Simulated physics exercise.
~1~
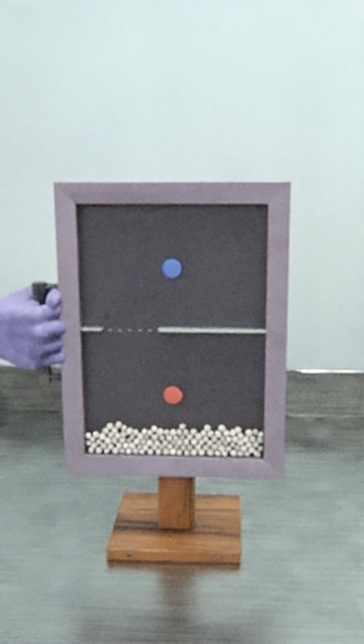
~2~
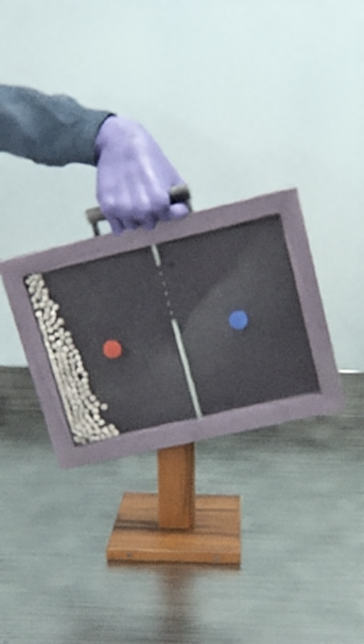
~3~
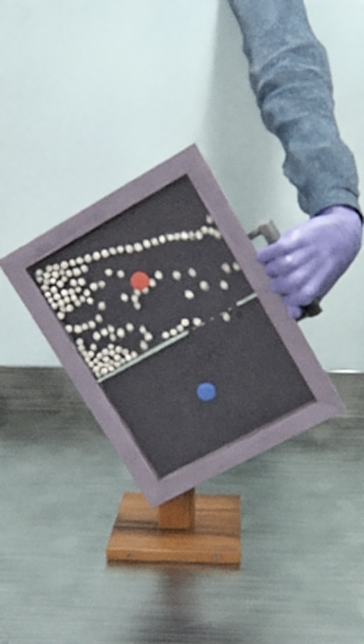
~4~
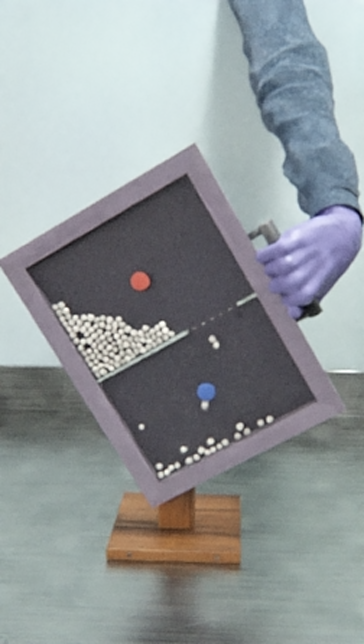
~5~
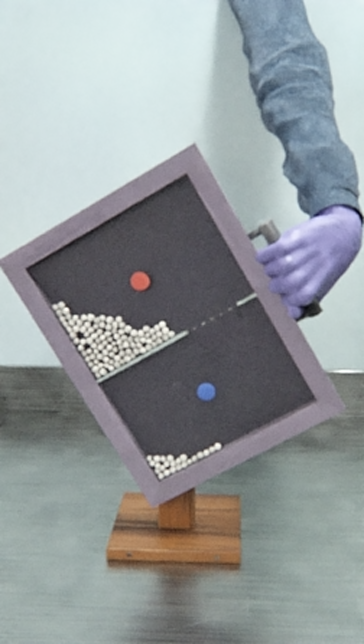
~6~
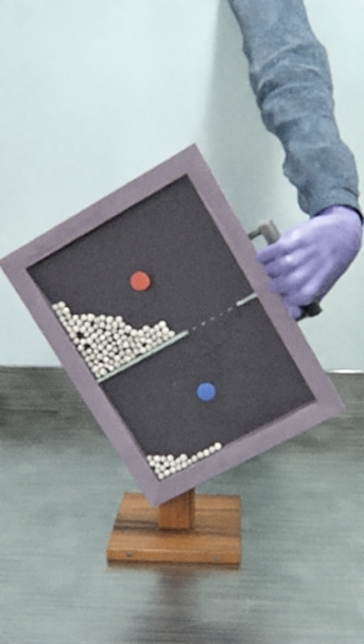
At the start, a shallow framed case stands upright on a wooden stand, with pale beads heaped in the red-dotted chamber below the blue-dotted one, while a purple-gloved hand grips its left side. The hand turns the case clockwise, carrying the beads up along the left. It keeps turning the same way until the case is tilted and nearly upside down, and the beads scatter across the red chamber. Some drop past the broken part of the dividing line into the blue chamber. Finally, most rest piled against the divider in the red chamber, with a smaller heap in the blue chamber's bottom corner.
